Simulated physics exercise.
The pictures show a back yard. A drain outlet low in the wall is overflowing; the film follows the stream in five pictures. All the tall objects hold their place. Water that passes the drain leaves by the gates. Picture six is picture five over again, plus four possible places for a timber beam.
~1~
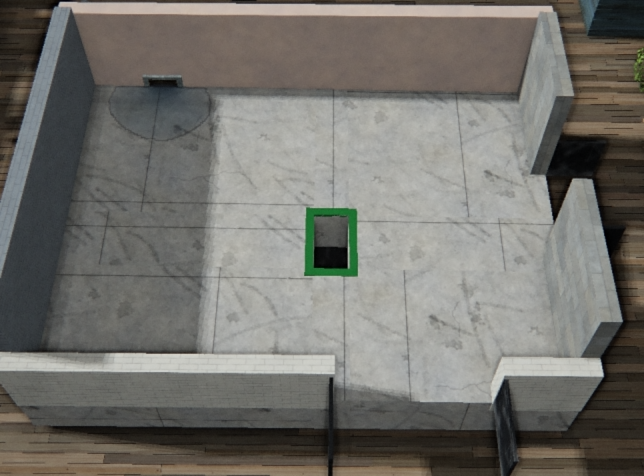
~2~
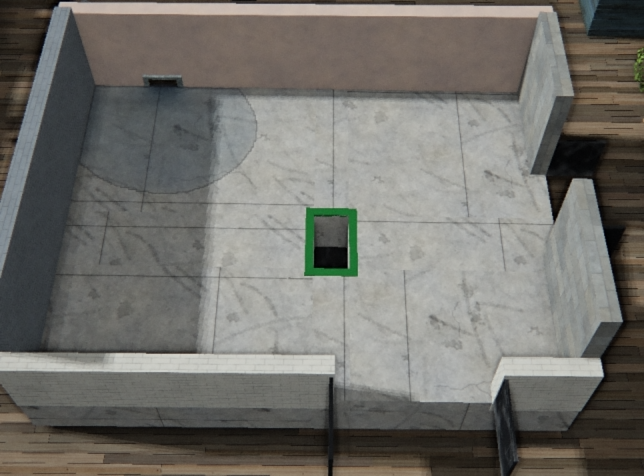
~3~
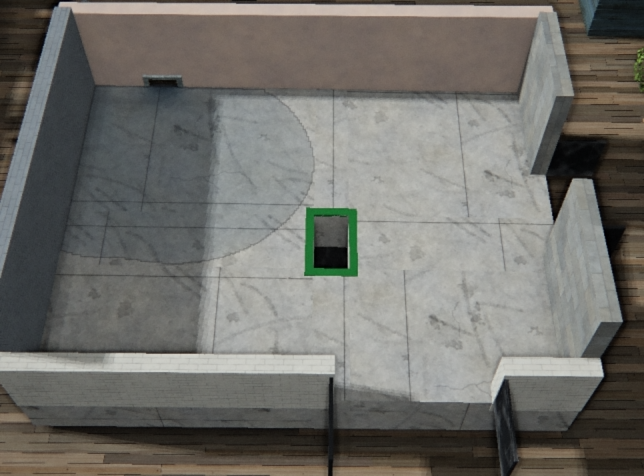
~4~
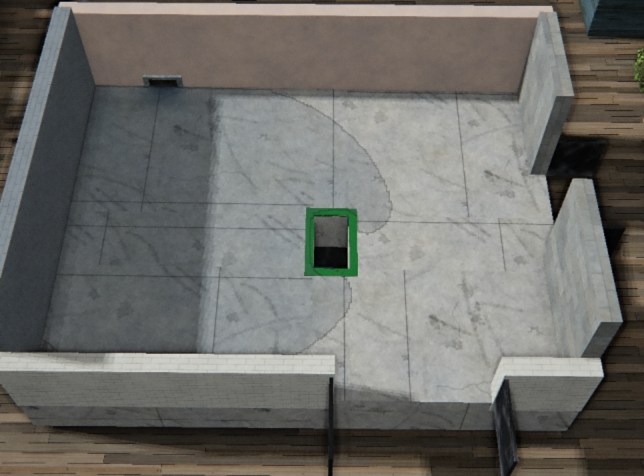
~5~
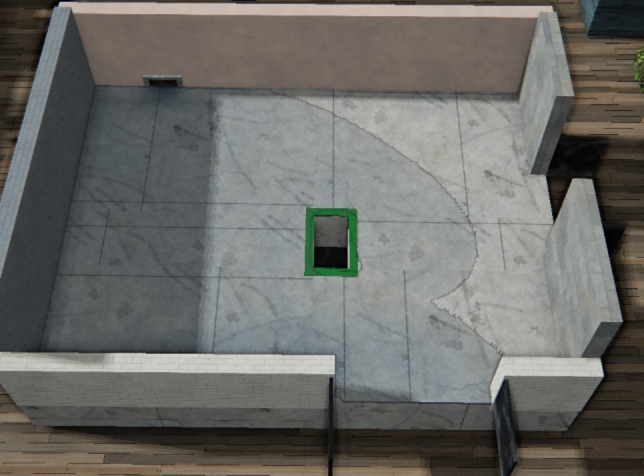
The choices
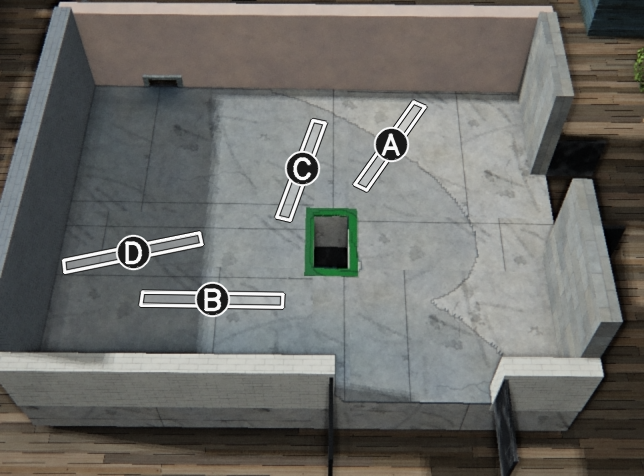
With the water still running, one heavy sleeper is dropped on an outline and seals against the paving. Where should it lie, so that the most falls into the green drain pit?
Position D.
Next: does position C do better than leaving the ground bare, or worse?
Worse.
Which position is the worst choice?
That is position C.
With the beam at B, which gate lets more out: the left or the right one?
The left one.
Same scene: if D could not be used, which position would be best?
B.
On the marked copy, A from (360, 187) to (419, 104); B from (141, 298) to (282, 300); C from (283, 218) to (319, 121); D from (64, 266) to (200, 238).
If A is chosen, about 23 % of the stream goes into the green drain pit, about 76 % out by the gates.
If B is chosen, about 40 % of the stream goes into the green drain pit, about 60 % out by the gates.
If C is chosen, about 6 % of the stream goes into the green drain pit, about 94 % out by the gates.
If D is chosen, about 53 % of the stream goes into the green drain pit, about 47 % out by the gates.
